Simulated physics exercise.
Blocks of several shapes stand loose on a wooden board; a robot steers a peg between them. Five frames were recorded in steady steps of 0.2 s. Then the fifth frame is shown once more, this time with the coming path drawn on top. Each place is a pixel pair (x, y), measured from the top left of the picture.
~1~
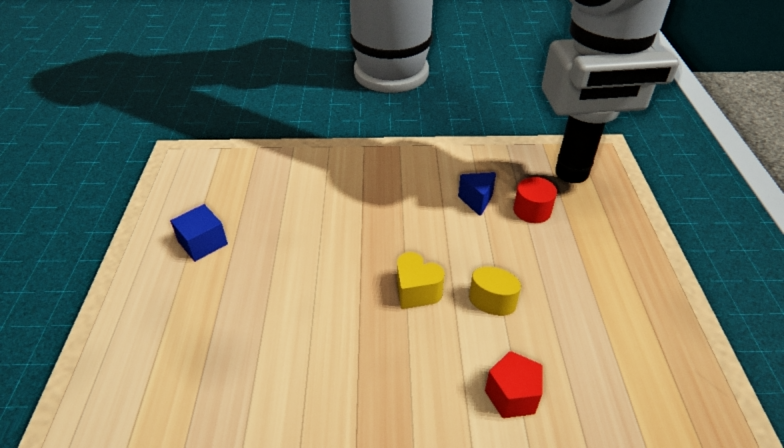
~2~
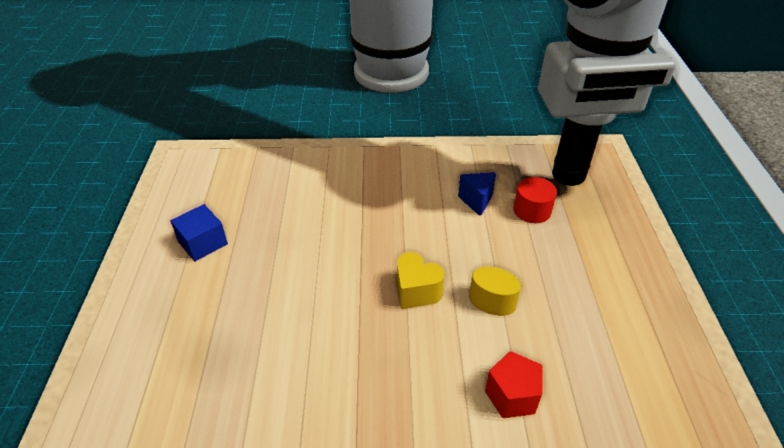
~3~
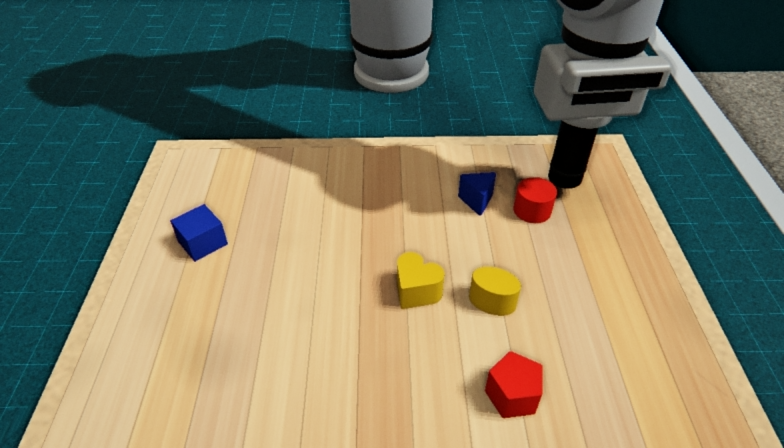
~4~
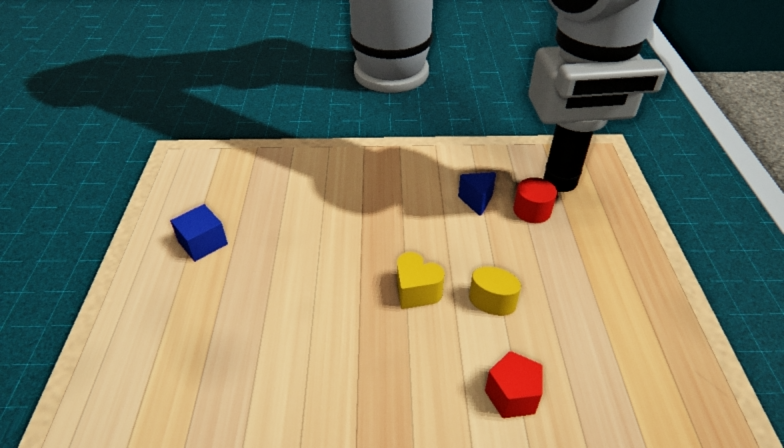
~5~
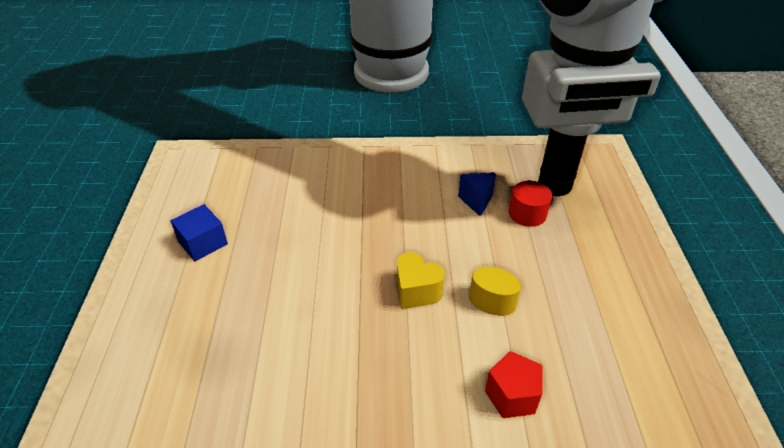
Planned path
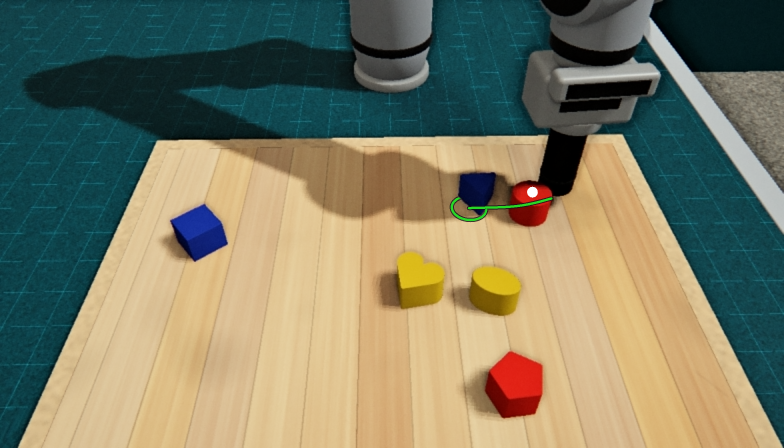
A robot arm's black peg edging left beside a red cylinder and nudging it slightly, the other blocks staying still.
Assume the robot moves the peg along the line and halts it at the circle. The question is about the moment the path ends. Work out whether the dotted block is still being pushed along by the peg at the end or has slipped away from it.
I'd say the dotted block has slipped off and sits beside or behind the peg.
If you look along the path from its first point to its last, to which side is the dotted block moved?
It's going to go left.
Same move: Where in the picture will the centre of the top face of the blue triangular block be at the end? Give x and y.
It should be at about (445, 177).
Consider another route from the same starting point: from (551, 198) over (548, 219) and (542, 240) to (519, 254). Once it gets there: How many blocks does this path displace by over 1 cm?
It moves one block.
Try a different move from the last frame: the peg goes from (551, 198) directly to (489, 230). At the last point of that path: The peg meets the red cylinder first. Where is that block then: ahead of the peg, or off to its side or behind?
The peg still drives it.
The line goes from (551, 198) by way of (526, 205) and (498, 207) to (469, 208); the dot is on the red cylinder.
What follows on the original path. Halfway along, peg at (514, 194); red cylinder at (503, 207).
At the end, peg at (471, 196); blue triangular block at (445, 177), turned 15° clockwise; red cylinder at (492, 212).
